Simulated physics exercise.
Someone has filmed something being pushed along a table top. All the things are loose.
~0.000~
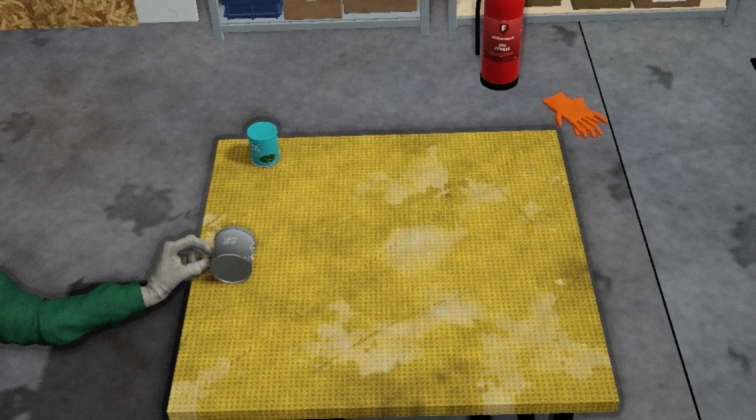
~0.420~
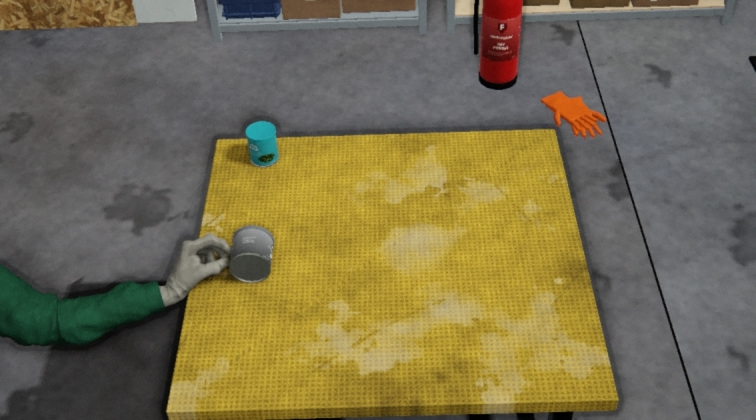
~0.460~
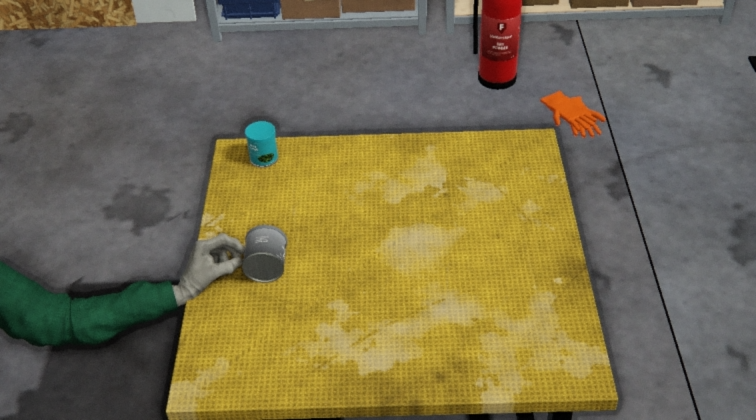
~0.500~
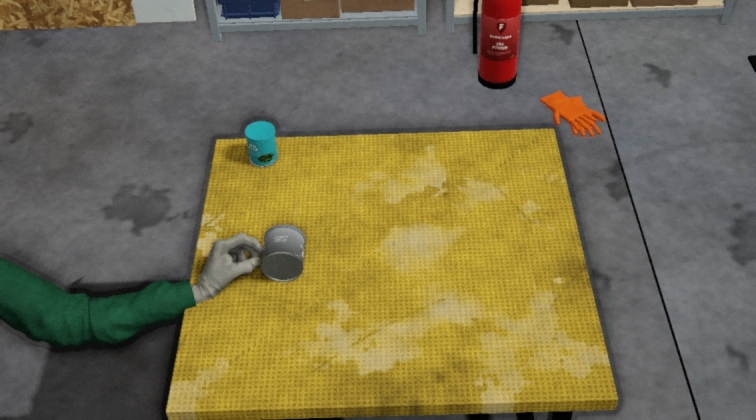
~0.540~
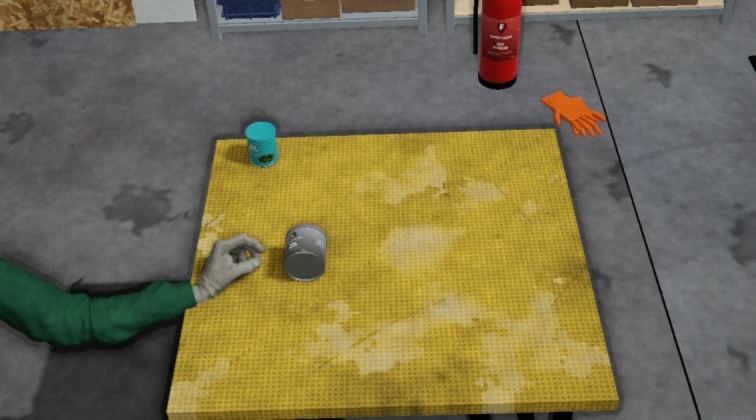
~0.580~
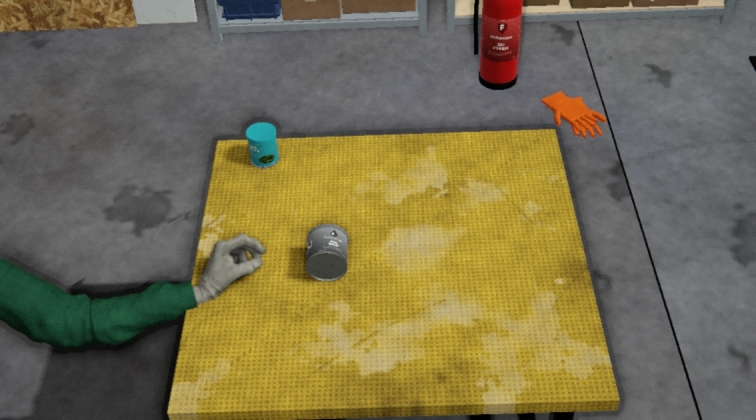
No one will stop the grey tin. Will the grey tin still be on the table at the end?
The grey tin drops to the floor.
After 0.98 s, grey tin rolled well along near (511, 247).
After 1.48 s, grey tin now off the table.
By the end (1.9 s), off the table, grey tin.
